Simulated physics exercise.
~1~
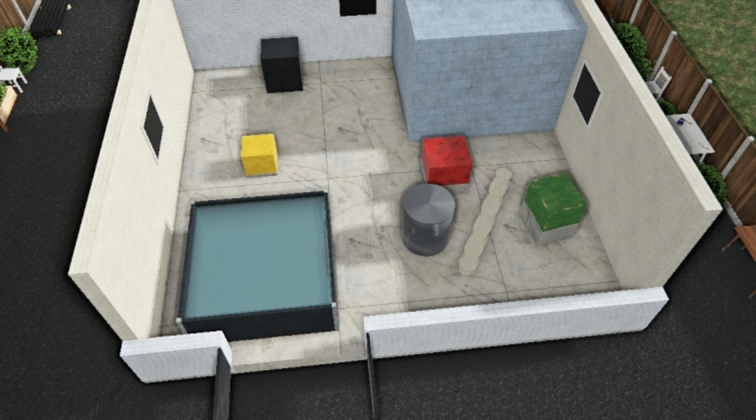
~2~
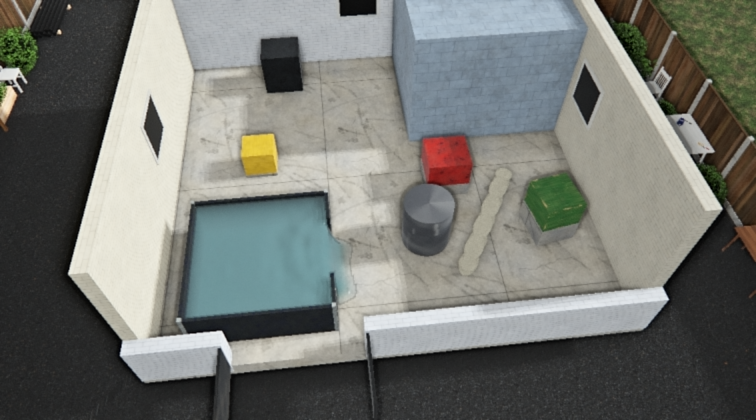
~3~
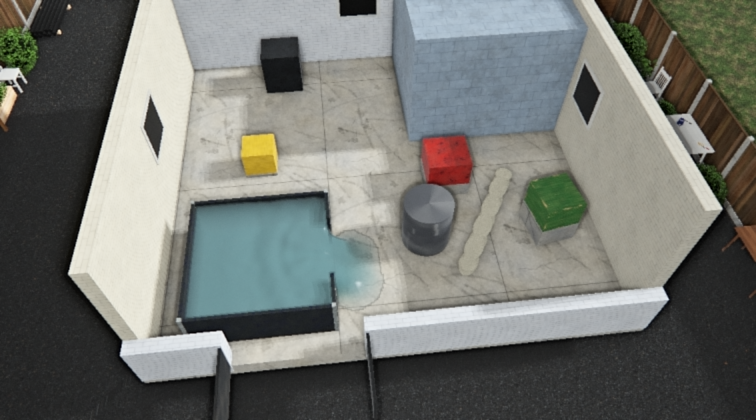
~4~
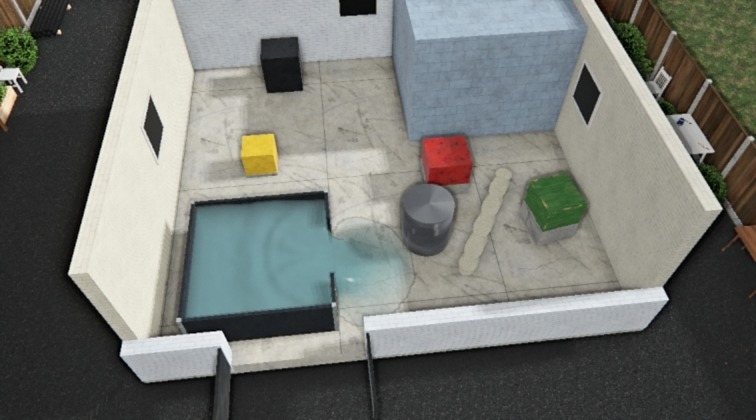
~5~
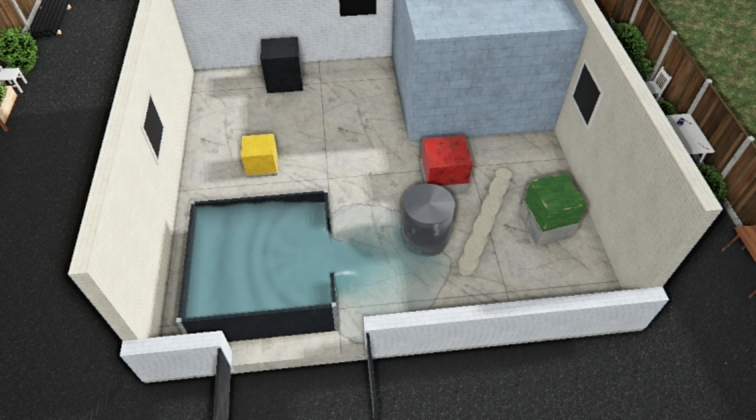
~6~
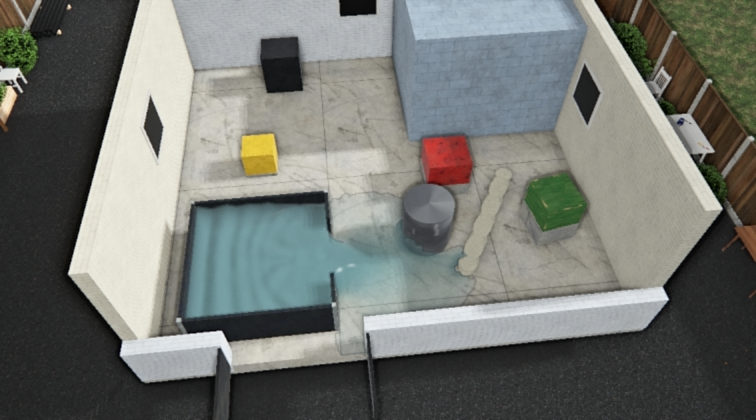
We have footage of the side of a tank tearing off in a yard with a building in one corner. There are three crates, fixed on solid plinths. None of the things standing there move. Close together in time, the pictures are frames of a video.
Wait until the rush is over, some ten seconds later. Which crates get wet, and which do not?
My prediction: The red crate is spared, the green crate is spared, the yellow crate is hit.
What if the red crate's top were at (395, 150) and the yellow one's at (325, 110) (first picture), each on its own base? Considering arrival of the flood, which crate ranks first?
First: The red one.
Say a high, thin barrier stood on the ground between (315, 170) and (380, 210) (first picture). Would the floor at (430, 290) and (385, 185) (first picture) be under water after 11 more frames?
In turn: Awash, flooded.
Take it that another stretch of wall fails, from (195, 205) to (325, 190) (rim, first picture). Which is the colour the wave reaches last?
Answer: The crate marked green.
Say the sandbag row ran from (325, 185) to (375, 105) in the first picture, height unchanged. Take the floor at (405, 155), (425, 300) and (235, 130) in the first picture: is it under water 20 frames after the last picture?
Inundated, inundated, untouched.
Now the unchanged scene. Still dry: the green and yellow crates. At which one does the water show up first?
The answer is the one in green.
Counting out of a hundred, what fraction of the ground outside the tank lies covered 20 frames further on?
Estimate: Some 55 in a hundred.
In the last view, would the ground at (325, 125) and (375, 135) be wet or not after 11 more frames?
Result, in sequence: Unwetted; waterlogged.
A moment on, water covers 25 % of the floor; the red crate water round its plinth, the green crate not reached, the yellow crate not reached.
Next, water covers 35 % of the floor; the red crate water round its plinth, the green crate water round its plinth, the yellow crate not reached.
Then, water covers 55 % of the floor; the red crate water round its plinth, the green crate water round its plinth, the yellow crate not reached.
Later, water covers 70 % of the floor; the red crate water round its plinth, the green crate water round its plinth, the yellow crate water round its plinth.
In the end, water covers 95 % of the floor; the red crate stayed above the water, the green crate stayed above the water, the yellow crate was topped.
